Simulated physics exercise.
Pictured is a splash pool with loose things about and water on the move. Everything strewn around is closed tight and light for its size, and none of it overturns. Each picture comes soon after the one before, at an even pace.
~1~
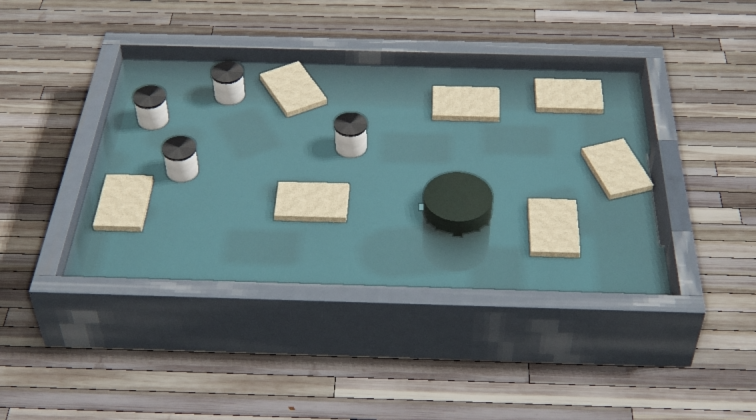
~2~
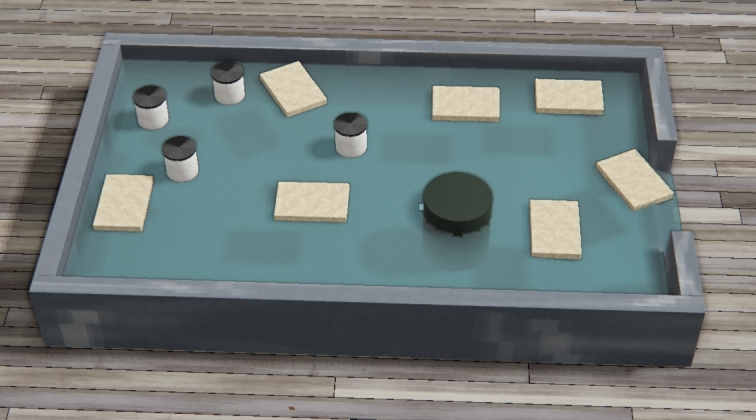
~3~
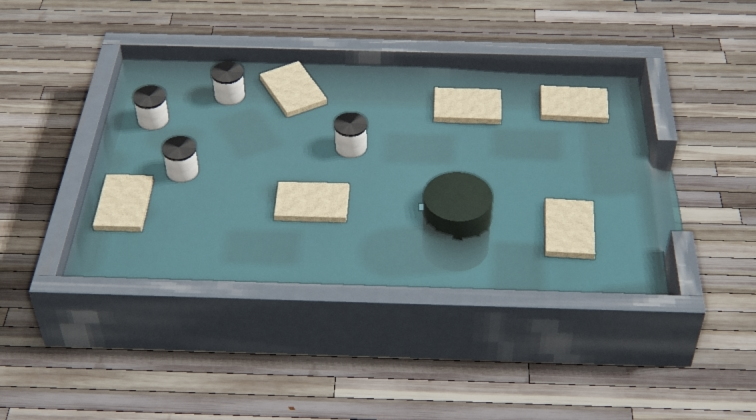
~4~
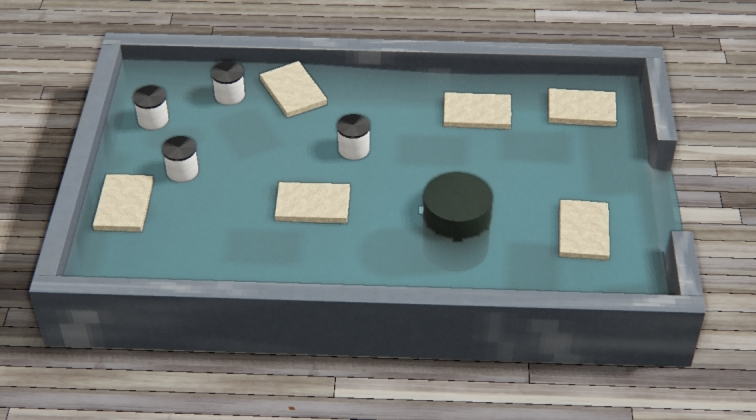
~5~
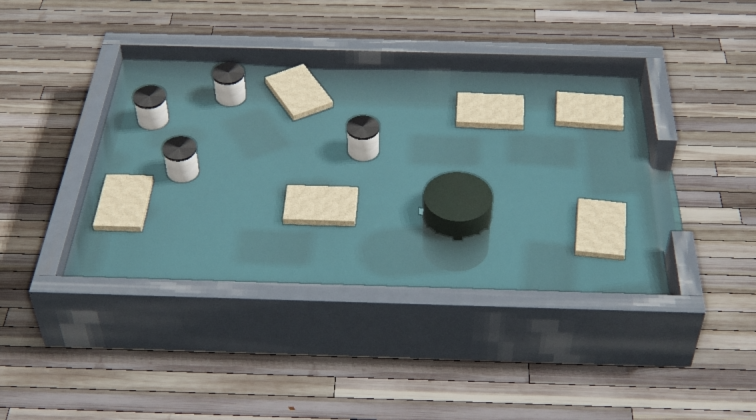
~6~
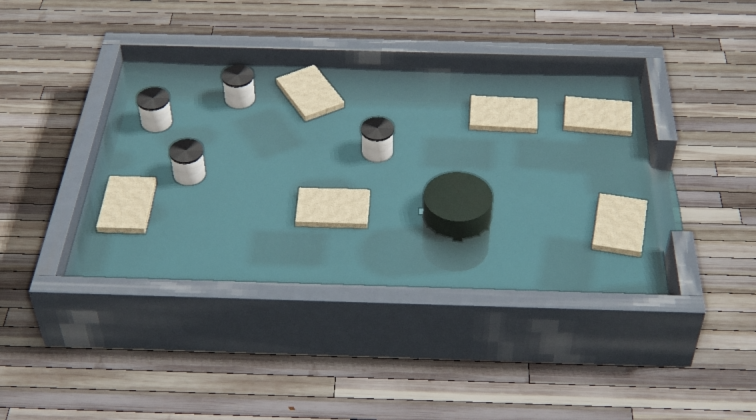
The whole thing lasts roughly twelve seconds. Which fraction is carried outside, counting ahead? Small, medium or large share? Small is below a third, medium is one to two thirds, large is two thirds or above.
A medium share.
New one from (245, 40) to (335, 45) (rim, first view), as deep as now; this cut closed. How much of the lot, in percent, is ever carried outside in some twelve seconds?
Result: Close to 50 %.
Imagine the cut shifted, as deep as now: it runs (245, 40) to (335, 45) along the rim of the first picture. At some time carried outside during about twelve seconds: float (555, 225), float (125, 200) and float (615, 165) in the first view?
Result, in listed order: Retained / retained / retained.
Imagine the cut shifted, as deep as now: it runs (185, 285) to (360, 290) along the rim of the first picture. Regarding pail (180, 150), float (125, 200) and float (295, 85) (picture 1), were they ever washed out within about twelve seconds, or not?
Lost; lost; retained.
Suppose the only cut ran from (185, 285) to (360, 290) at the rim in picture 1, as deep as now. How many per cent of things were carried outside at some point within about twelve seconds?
Near 50 in a hundred.
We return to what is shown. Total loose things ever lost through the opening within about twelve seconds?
The answer is 4.
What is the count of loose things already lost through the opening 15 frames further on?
That comes to 3.
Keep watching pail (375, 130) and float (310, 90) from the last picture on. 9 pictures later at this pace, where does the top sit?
Near (439, 132) and (348, 97).
A moment on, 2 of 11 are out; 9 afloat.
Next, 2 of 11 are out; 9 afloat.
Later, 3 of 11 are out; 8 afloat.
In the end, 4 of 11 are out; 7 afloat.
